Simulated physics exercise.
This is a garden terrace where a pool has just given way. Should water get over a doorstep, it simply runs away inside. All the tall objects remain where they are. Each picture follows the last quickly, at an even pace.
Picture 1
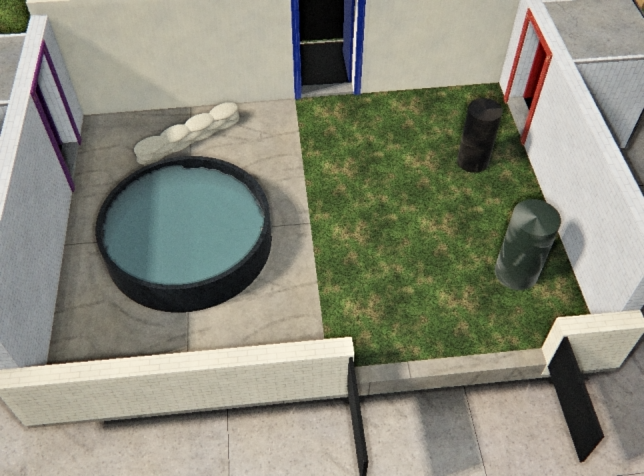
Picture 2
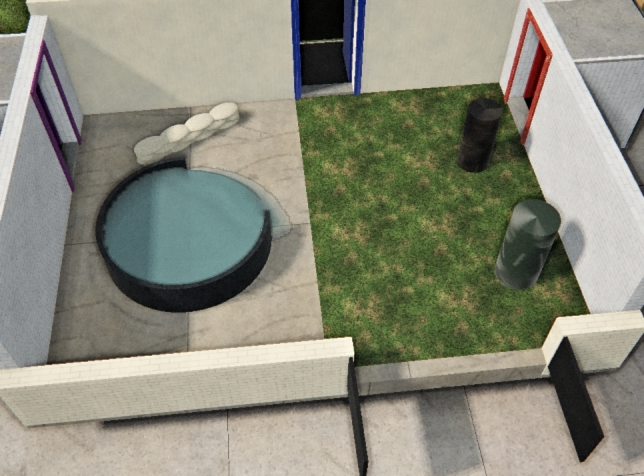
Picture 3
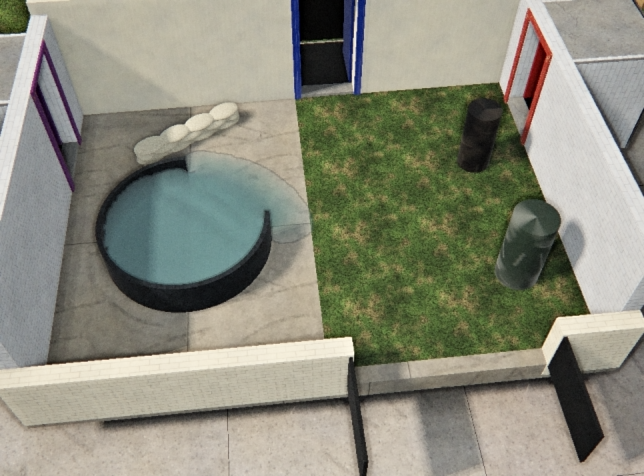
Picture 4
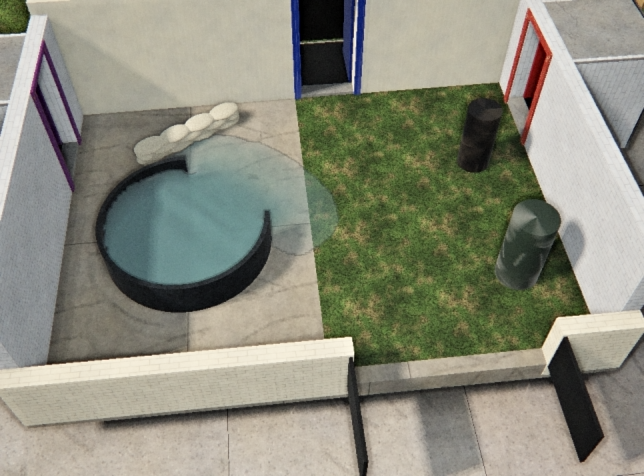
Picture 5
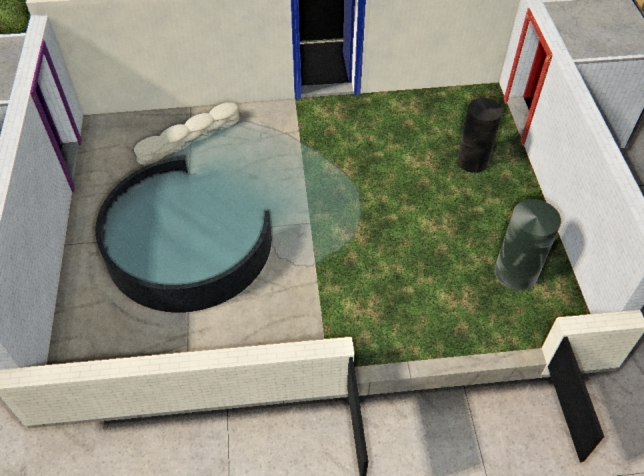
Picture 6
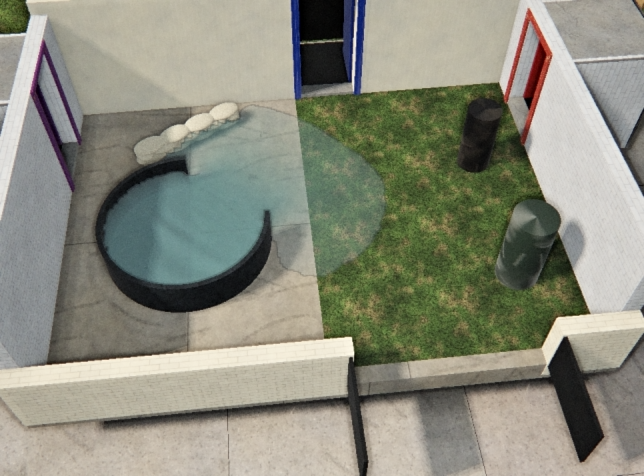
Water poured through a gap that opened in the far right side of the round dark-walled pool, spreading over the paving past the pale stones and then fanning out across the grass.
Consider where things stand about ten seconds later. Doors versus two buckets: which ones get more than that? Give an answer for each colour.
Outcome: The blue door will top two buckets; the purple door will not top two buckets; the red door will not top two buckets.
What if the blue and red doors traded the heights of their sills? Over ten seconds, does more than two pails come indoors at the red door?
My take: The red door crosses the line.
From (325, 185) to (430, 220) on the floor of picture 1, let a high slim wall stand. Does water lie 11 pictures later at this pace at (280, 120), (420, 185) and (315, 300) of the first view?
Submerged, spared, then spared.
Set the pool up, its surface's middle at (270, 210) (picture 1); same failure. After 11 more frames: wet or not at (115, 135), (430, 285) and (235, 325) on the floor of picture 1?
As listed: Dry, clear, clear.
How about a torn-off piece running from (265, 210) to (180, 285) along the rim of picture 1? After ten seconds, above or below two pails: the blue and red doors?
To my mind the blue door falls short, and the red door falls short.
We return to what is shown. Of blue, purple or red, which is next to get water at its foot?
I'd say the one in blue.
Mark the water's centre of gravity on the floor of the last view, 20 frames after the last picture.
Point: (296, 177).
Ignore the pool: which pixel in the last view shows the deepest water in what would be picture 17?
Check close to (288, 110).
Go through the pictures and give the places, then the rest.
The first frame shows the round tank at (184, 221) is whole and still.
In the second frame, the front is at a hidden place, out from the gap on the round tank's far side.
In the third frame, water pours out on the round tank's far side and has run to a hidden place.
In the fourth frame, the front is at (326, 230), out from the gap on the round tank's far side.
In the fifth frame, water pours out on the round tank's far side and has run to (353, 218).
In the sixth frame, the front is at (379, 203), out from the gap on the round tank's far side.
A moment on, water covers 25 % of the floor; the blue door wet at the sill, nothing in, the purple door not reached, the red door not reached.
Next, water covers 35 % of the floor; the blue door over two buckets in, the purple door not reached, the red door not reached.
Then, water covers 55 % of the floor; the blue door far over two buckets in, the purple door not reached, the red door wet at the sill, nothing in.
Later, water covers 70 % of the floor; the blue door far over two buckets in, the purple door wet at the sill, nothing in, the red door under two buckets in.
In the end, water covers 95 % of the floor; the blue door far over two buckets in, the purple door wet at the sill, nothing in, the red door under two buckets in.
